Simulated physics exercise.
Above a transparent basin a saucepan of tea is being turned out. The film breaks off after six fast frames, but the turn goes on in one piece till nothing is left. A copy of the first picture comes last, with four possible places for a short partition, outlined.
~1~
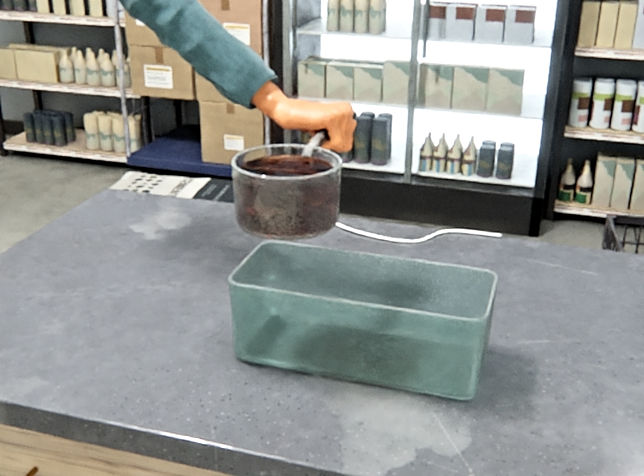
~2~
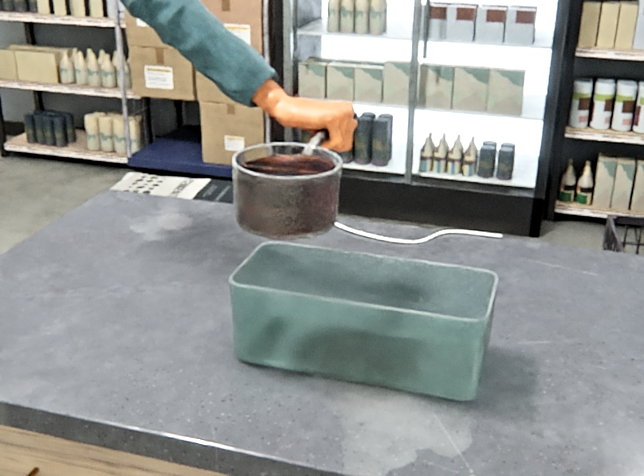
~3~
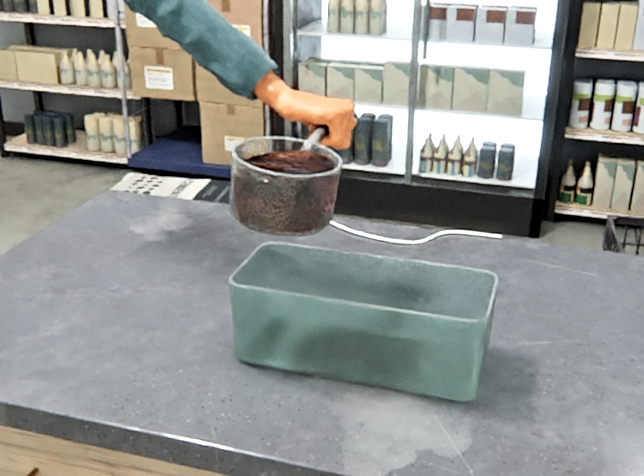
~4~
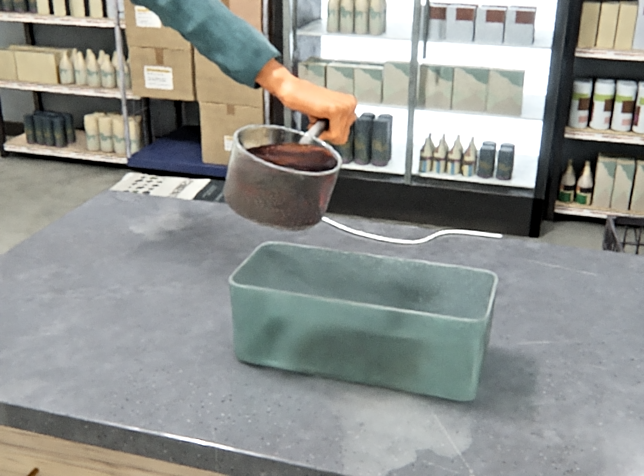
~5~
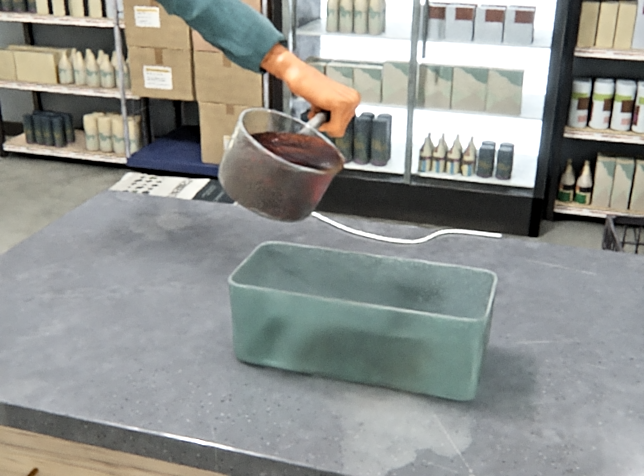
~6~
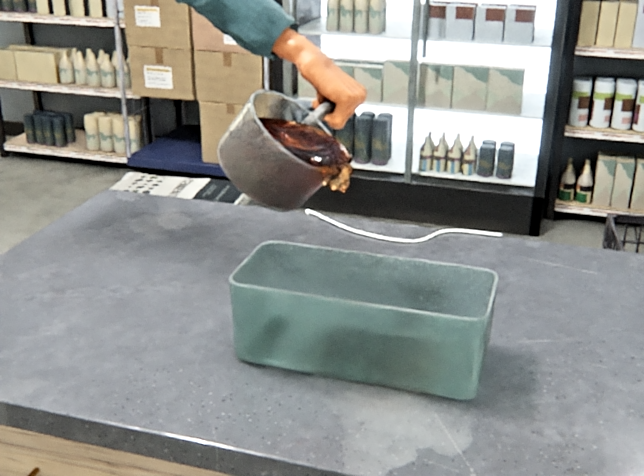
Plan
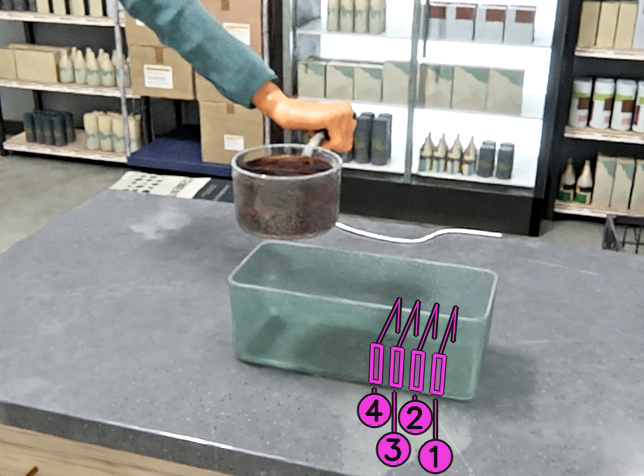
The video shows a hand in an orange glove holding a saucepan of dark brown tea above a clear greenish basin on a grey counter, gradually tilting it to the right until some tea comes over the lip.
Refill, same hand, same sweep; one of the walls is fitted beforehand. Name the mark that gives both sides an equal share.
The best position is 2.
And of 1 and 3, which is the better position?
3.
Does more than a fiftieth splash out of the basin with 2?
Yes, it does.
In magenta, 1 at (435, 400); 2 at (414, 396); 3 at (394, 392); 4 at (374, 388).
Choosing 1, about 73 % ends left of the wall and 21 % right of it; 5 % is lost outside.
Choosing 2, about 47 % ends left of the wall and 42 % right of it; 11 % is lost outside.
Choosing 3, about 34 % ends left of the wall and 57 % right of it; 9 % is lost outside.
Choosing 4, about 20 % ends left of the wall and 71 % right of it; 9 % is lost outside.
